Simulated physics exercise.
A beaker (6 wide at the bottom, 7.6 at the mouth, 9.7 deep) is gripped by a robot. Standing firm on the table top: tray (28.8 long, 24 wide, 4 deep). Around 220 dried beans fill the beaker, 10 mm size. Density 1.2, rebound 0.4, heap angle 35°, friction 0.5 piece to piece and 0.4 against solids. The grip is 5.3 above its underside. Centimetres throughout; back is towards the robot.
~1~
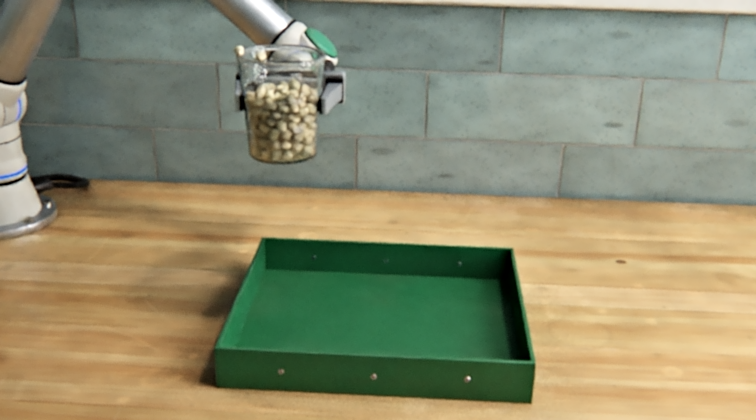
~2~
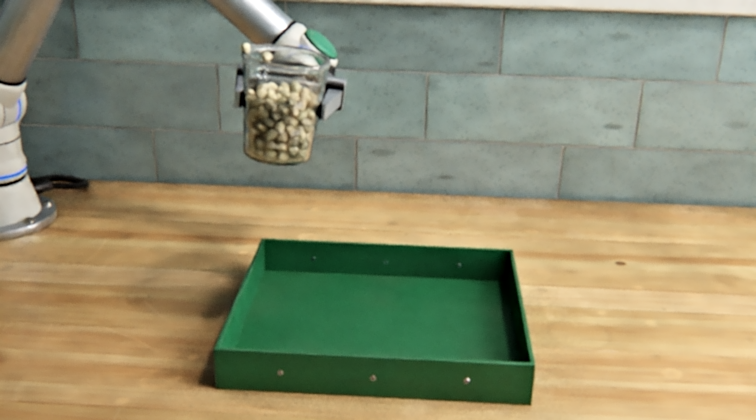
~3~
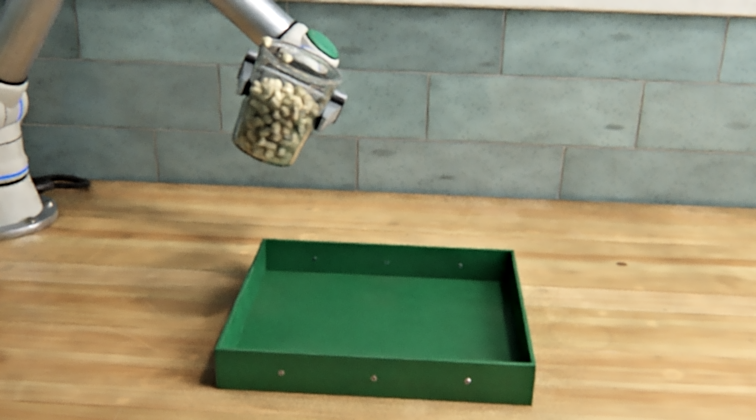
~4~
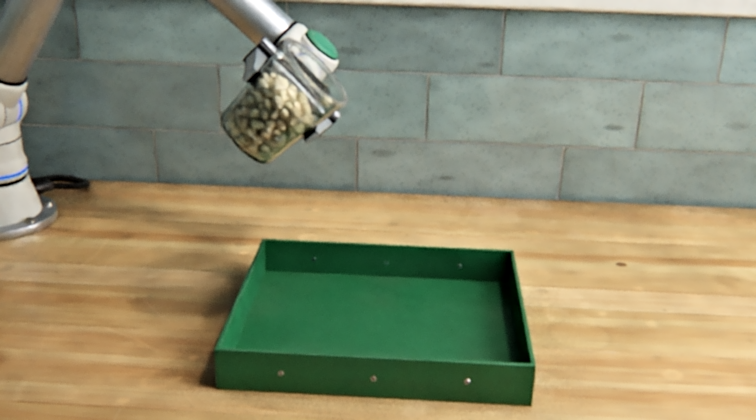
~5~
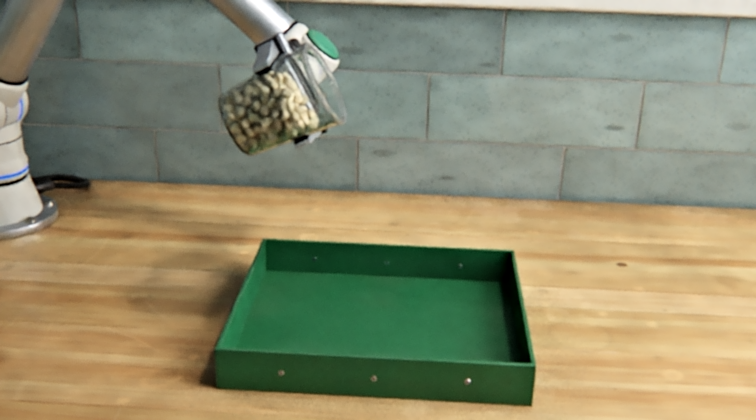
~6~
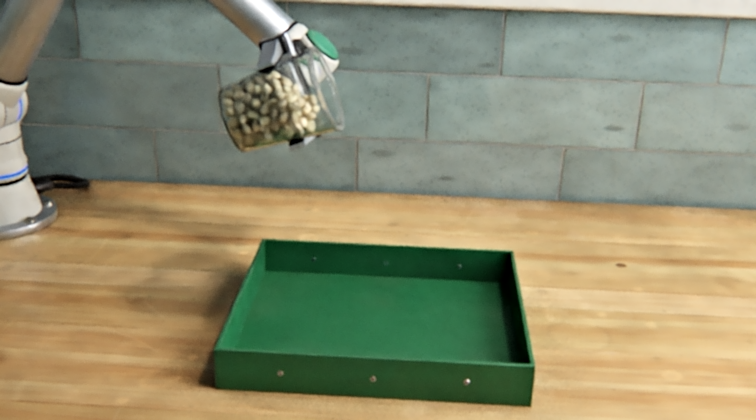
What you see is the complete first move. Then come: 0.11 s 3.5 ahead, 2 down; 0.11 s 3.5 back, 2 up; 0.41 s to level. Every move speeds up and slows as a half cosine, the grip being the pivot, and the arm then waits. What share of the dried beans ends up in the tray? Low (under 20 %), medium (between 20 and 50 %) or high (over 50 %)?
Share in the tray: Low (under 20 %).
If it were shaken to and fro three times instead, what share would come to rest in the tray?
Then about 15 per cent.
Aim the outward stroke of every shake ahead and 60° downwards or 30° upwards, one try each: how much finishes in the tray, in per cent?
Some 0 and 35 per cent.
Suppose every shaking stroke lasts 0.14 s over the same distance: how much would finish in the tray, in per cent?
In that case some 0 per cent.
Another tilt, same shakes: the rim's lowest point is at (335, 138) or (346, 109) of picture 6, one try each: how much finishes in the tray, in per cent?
Some 35 and 0 per cent.
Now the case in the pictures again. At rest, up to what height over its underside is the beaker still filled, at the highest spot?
Roughly 8.5 cm.
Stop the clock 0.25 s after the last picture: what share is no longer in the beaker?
About 5 per cent by then.
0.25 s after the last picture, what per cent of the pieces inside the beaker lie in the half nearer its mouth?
About 40 per cent.
Then, 0.25 s after the last picture, tilted 68° forward, highest piece 26 above the table; 214 in the beaker, 7 in flight or on a rim.
Then, 0.50 s after the last picture, tilted 15° forward, highest piece 28 above the table; 206 in the beaker, 14 in the tray, 1 in flight or on a rim.
Then, 0.83 s after the last picture, level, highest piece 28 above the table; 206 in the beaker, 15 in the tray.
Then, 1.88 s after the last picture, level, highest piece 28 above the table; 206 in the beaker, 15 in the tray.
Final count, 206 in the beaker, 15 in the tray. That is 7 % in the tray.
